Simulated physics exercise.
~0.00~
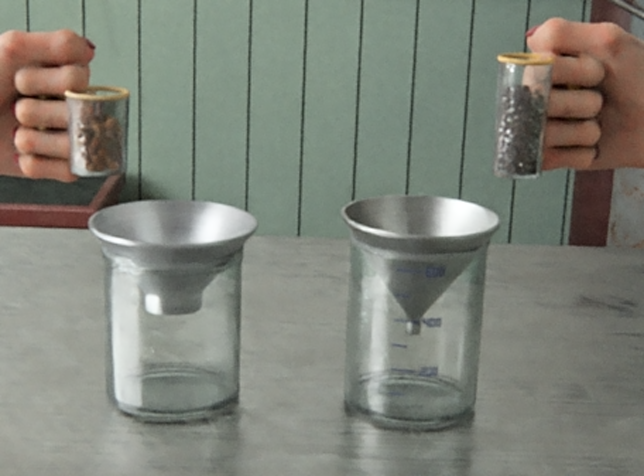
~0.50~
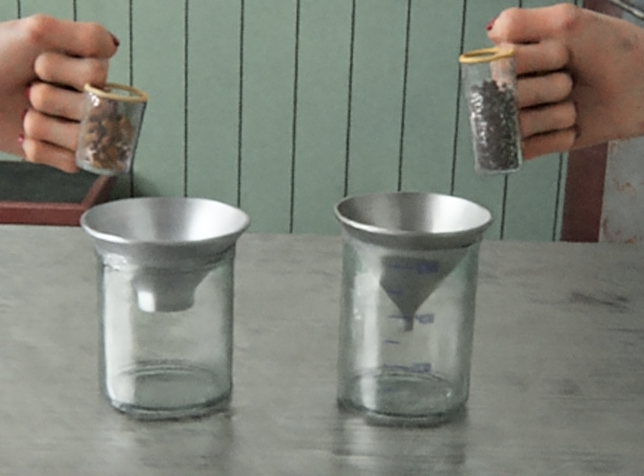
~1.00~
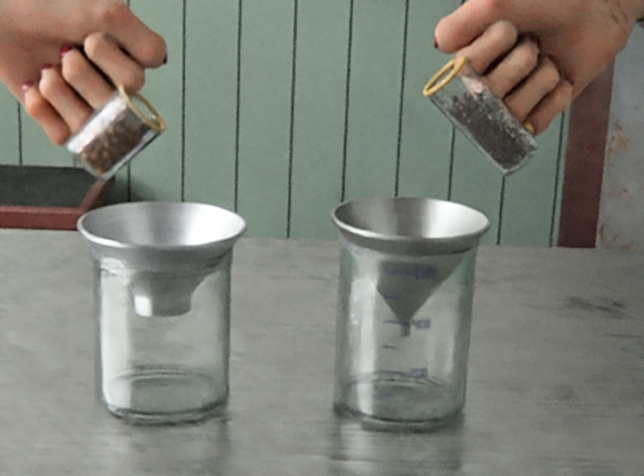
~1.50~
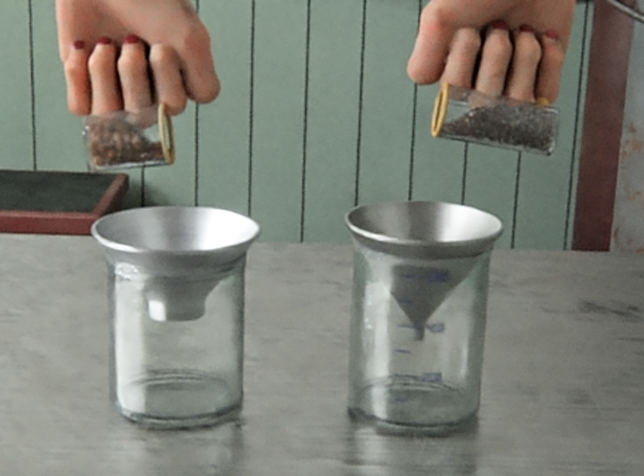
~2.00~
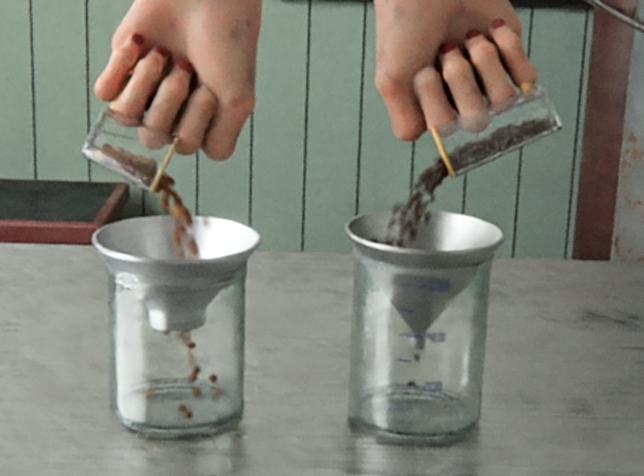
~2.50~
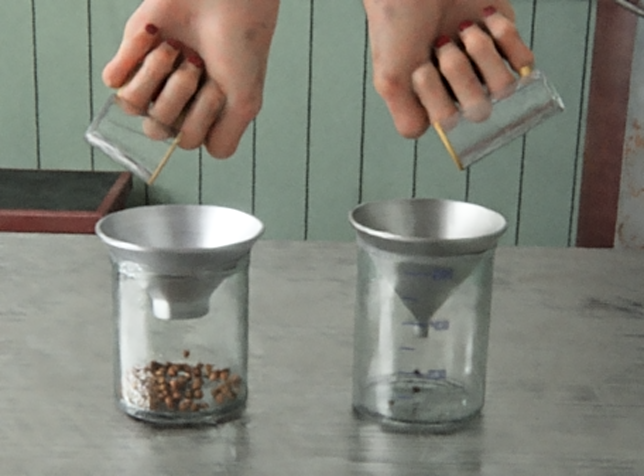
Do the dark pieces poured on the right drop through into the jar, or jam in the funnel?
The dark pieces on the right jam in the funnel, with just a few reaching the jar. The left funnel lets all of its brown pieces through.
